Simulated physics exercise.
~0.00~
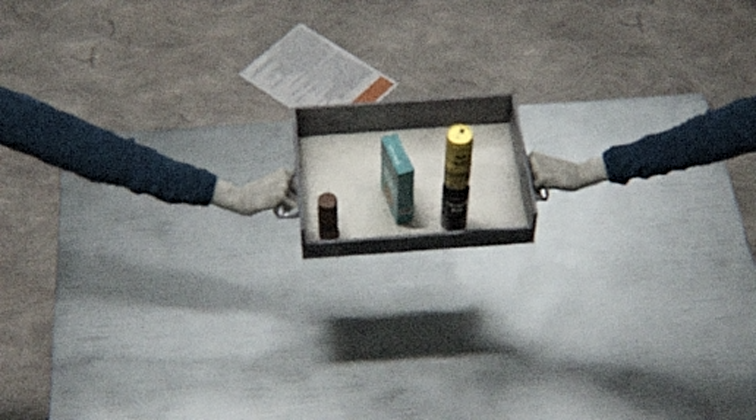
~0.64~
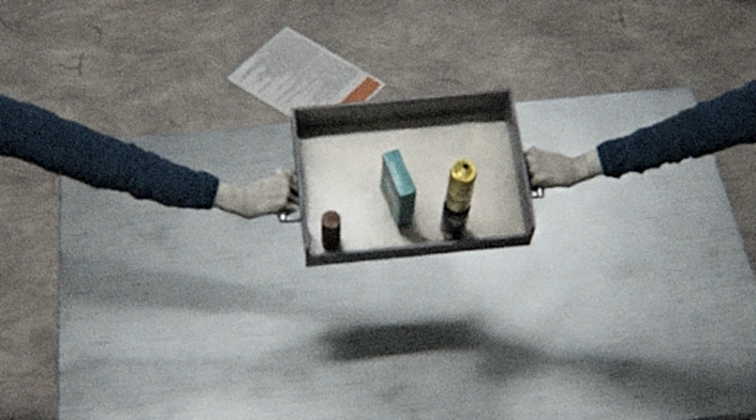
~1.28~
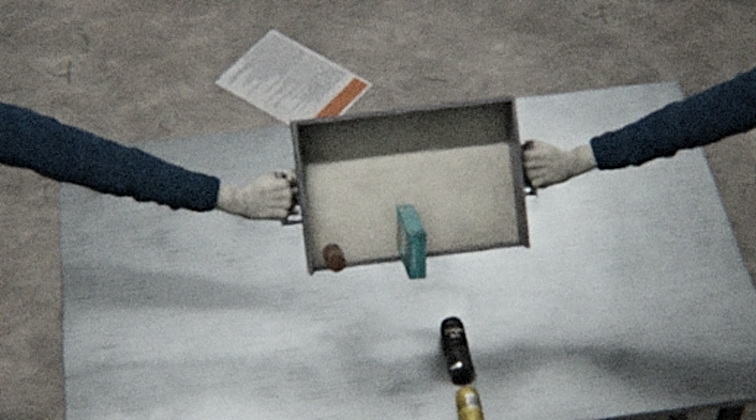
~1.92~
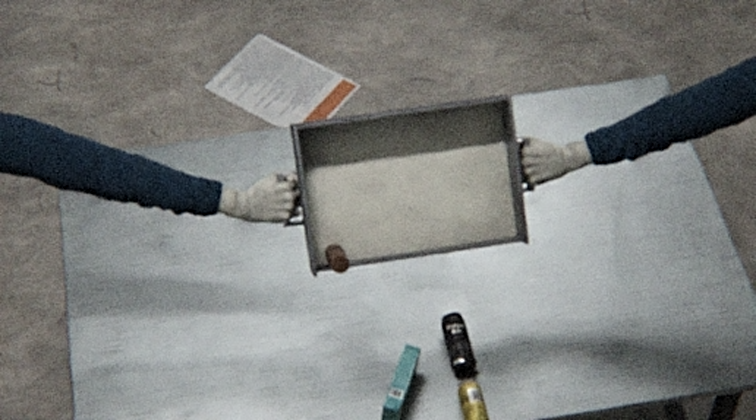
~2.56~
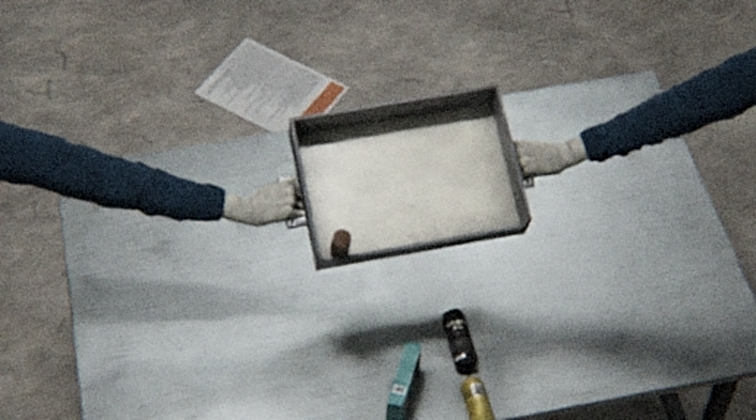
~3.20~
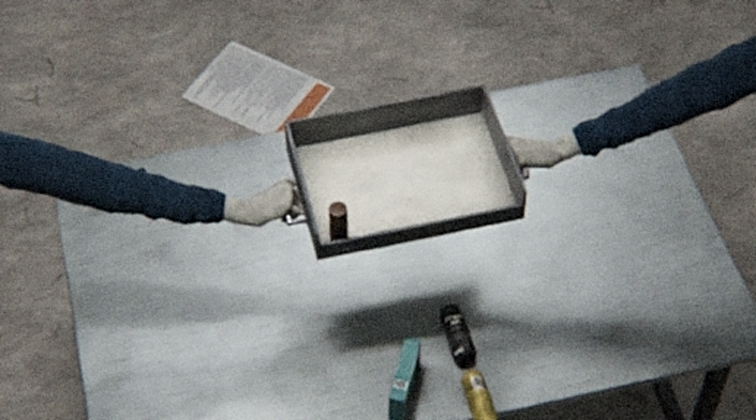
A crate held by two hands tips steeply toward the near side, and the black can and yellow can drop onto the table, followed by the turquoise packet; the hands then level the crate, leaving the brown shaker upright inside and the other three items lying below.
